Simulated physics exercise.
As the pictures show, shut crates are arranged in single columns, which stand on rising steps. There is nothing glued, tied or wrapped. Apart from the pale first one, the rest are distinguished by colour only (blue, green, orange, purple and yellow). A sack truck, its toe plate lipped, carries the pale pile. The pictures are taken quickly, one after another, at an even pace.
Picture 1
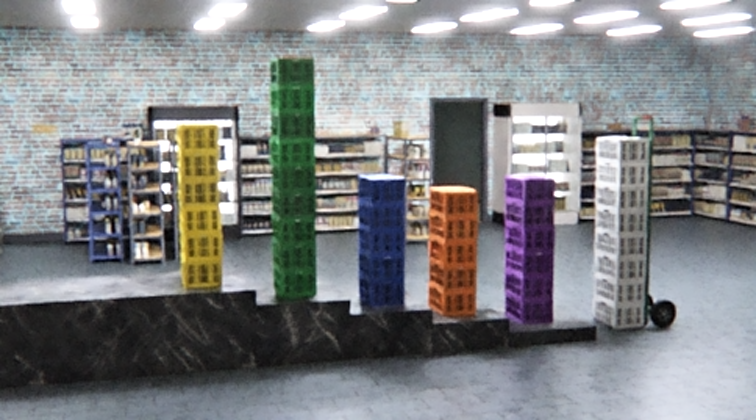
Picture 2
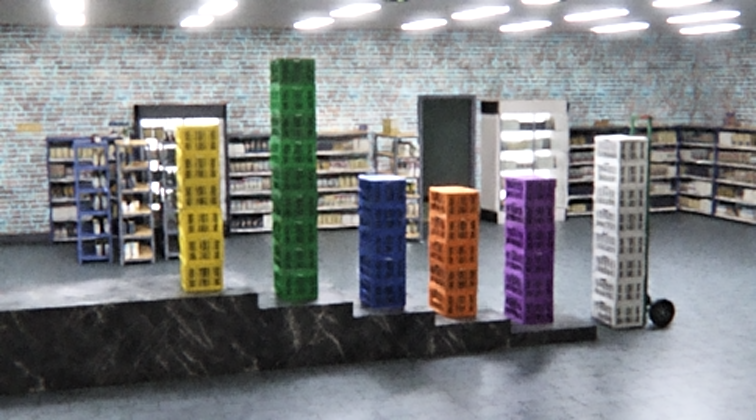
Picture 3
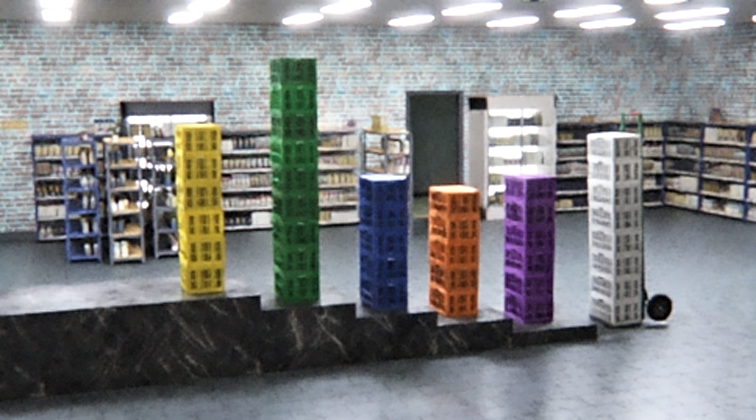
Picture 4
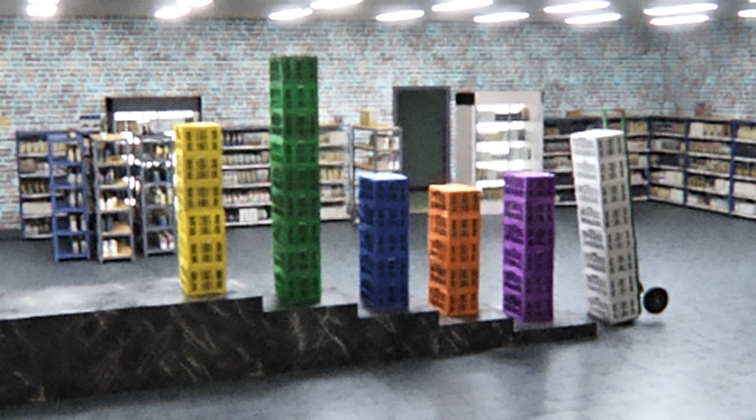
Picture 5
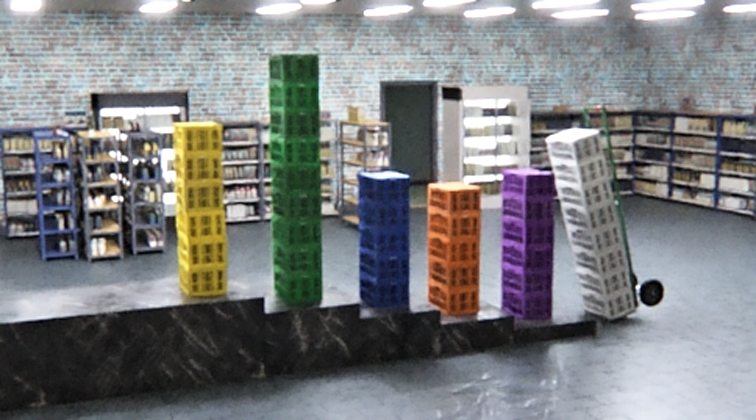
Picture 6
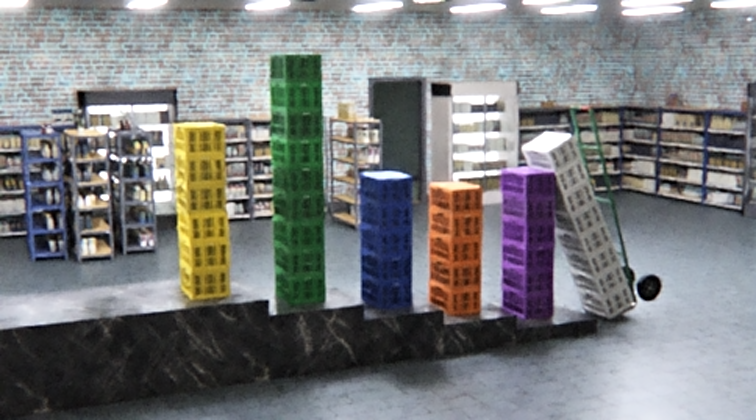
A tall white stack of crates on a hand truck stood upright at first, then leaned left toward the purple stack, while the yellow, green, blue, orange and purple columns stayed still on dark steps.
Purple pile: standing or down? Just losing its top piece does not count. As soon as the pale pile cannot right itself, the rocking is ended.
Brought down.
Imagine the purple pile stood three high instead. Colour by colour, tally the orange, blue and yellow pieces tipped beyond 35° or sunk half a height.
Per pile, orange = 0, blue = 0, yellow = 0.
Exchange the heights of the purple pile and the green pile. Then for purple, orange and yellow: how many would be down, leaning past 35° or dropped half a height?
Purple 8, orange 2, yellow 6.
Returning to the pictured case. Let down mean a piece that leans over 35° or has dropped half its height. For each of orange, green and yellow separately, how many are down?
Orange 1, green 0, yellow 0.
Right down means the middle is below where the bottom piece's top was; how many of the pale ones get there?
Count: 1.
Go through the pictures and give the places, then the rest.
In the first picture (pixels give the middle of a visible side; the camera moves round a little), truck frame (650, 160) level; top purple crate (540, 191); top orange crate (462, 204); none of the others has stirred.
The second picture shows truck frame (649, 159) level; top purple crate (540, 191).
The third picture shows truck frame (641, 156) rocked barely; top purple crate (541, 190).
The fourth picture shows truck frame (626, 152) rocked a little, top of the pale pile leaning a little; top purple crate (541, 188); none of the others has stirred.
The fifth picture shows truck frame (610, 150) rocked a little, top of the pale pile leaning clearly; top purple crate (540, 186); none of the others has stirred.
The sixth picture shows truck frame (600, 149) rocked clearly, top of the pale pile leaning clearly; top purple crate (540, 185); top green crate (304, 68); none of the others has stirred.
Shortly afterwards, 8 of the pale pile down; none of the 6 purple crates down (0 of 31 in all colours); top purple crate tilted clearly; top orange crate a little from its place.
Next, 8 of the pale pile down; 5 of the 6 purple crates down (5 of 31 in all colours); top purple crate tilted clearly, half its height lower; top orange crate tilted a little.
In the end, 8 of the pale pile down; 5 of the 6 purple crates down (6 of 31 in all colours); top purple crate tilted well over, about its own height lower; top blue crate tilted clearly. From the last view, middles, top purple crate near (415, 220), top blue crate near (331, 198).
